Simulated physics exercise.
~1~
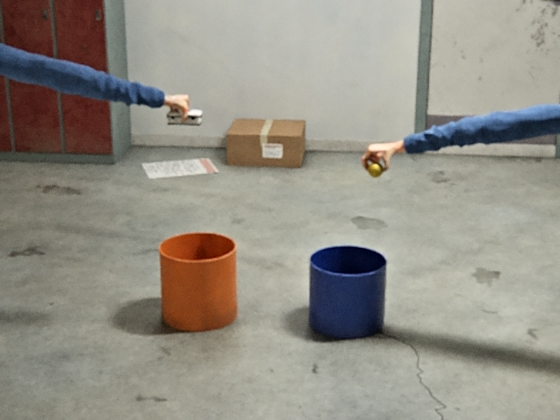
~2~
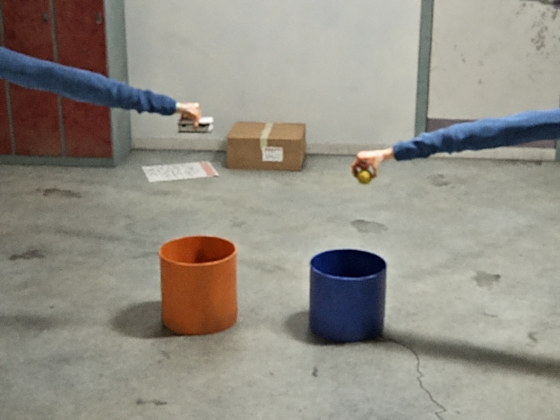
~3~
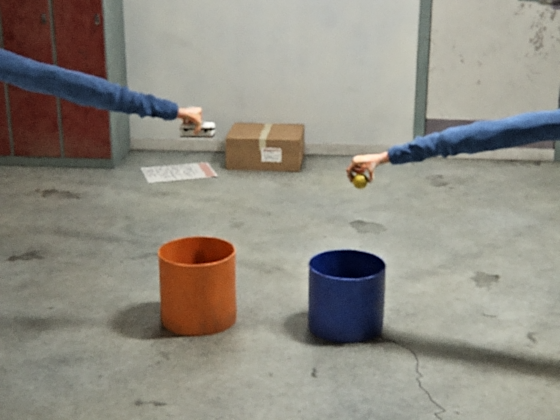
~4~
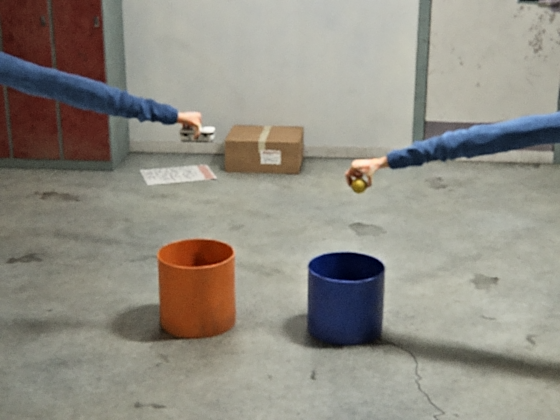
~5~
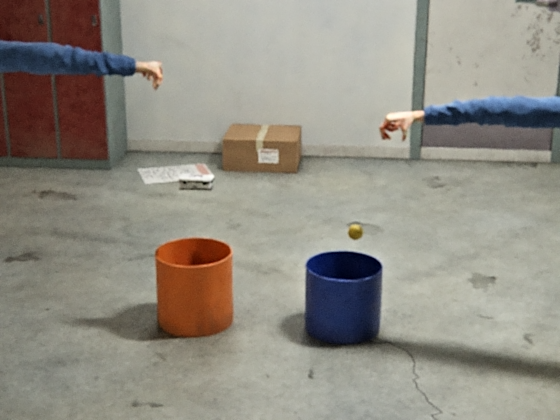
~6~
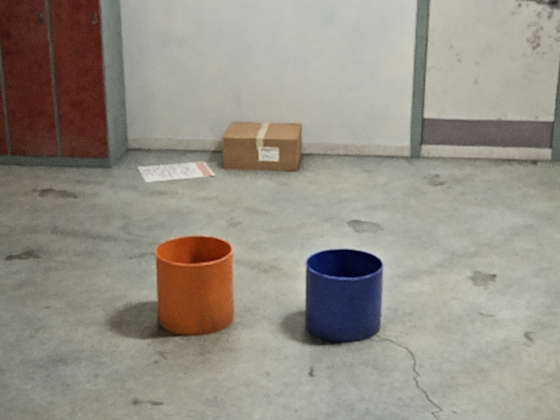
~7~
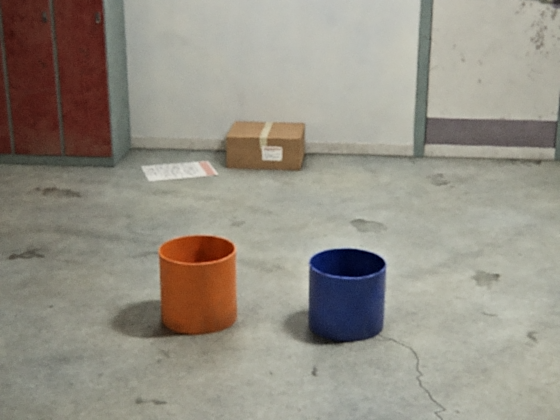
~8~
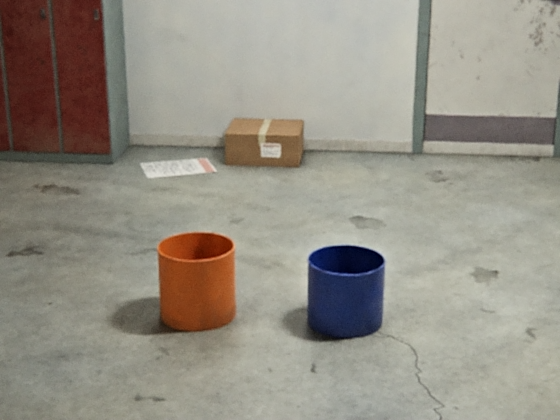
On a worn concrete floor, in front of a pale wall with red lockers and a cardboard box, an orange bucket stands to the left of a blue one. Two arms in blue sleeves reach in from opposite sides, the left hand holding a small white case and the right hand a yellow lemon. The hands shift slightly inward and pause above the buckets. Then both let go and draw back, and the case and the lemon fall. Both drop into the buckets and out of sight, the arms are gone, and the two buckets stand unmoved.
